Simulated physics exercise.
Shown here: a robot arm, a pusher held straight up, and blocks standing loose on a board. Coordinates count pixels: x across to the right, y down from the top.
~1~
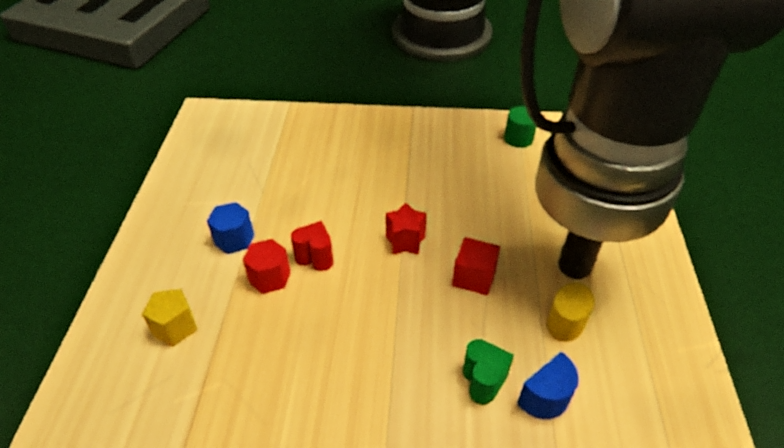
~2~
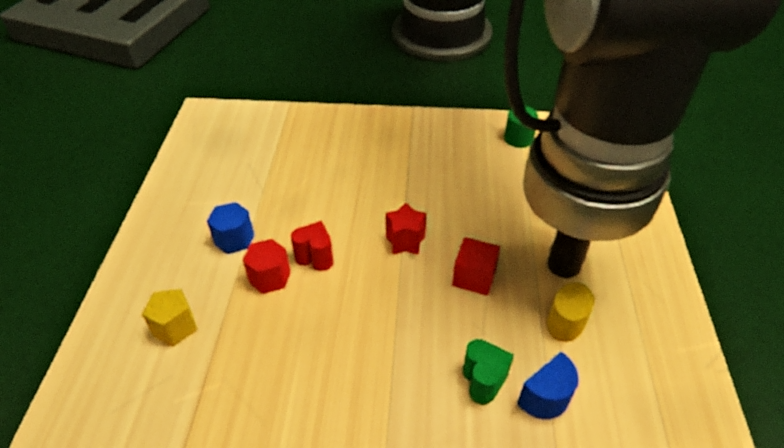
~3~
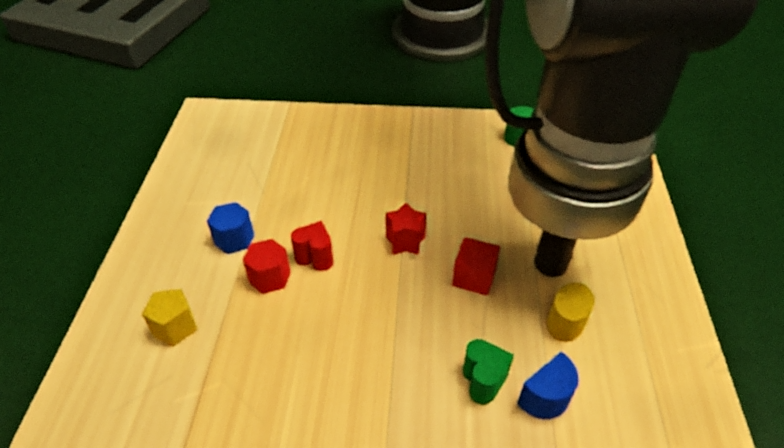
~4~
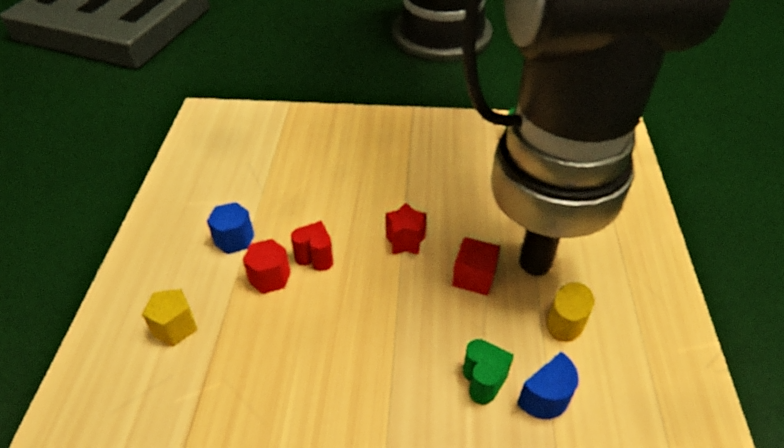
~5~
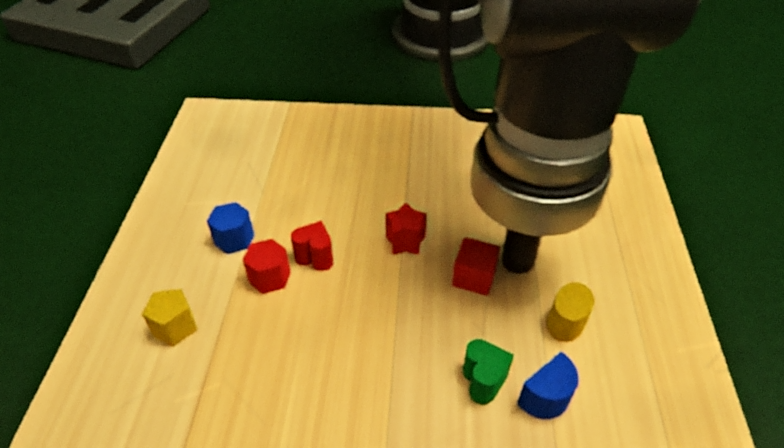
Robot arm with an upright pusher sliding slowly left toward a red square block, while the colourful blocks on the board stay still.
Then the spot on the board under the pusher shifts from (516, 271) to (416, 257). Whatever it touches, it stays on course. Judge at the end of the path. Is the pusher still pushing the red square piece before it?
No
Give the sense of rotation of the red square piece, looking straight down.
Viewed from above: Anti-clockwise.
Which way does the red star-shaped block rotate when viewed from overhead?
Spin direction: Clockwise.
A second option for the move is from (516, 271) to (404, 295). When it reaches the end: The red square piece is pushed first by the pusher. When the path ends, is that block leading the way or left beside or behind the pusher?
It will keep going ahead of the pusher.
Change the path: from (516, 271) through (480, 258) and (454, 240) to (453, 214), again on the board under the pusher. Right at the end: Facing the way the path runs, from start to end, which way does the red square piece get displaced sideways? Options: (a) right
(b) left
The one that fits is b, left.
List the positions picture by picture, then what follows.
Tip of the pusher (575, 267), middles of tops, red star-shaped block (406, 218), red square piece (478, 254), yellow oval (575, 300), in the first frame.
Pusher (564, 266), nothing pushed, in the second frame.
Pusher (551, 265), nothing pushed, in the third frame.
Pusher (535, 264), nothing pushed, in the fourth frame.
Pusher (518, 262), red star-shaped block (406, 218), red square piece (478, 254), yellow oval (575, 300), in the fifth frame.
What follows on the original path. Halfway along, pusher (466, 255); red square piece (446, 261), turned 65° anticlockwise.
At the end, pusher (416, 248); red star-shaped block (397, 212), turned 25° clockwise; red square piece (435, 265), turned 100° anticlockwise; yellow oval unmoved.
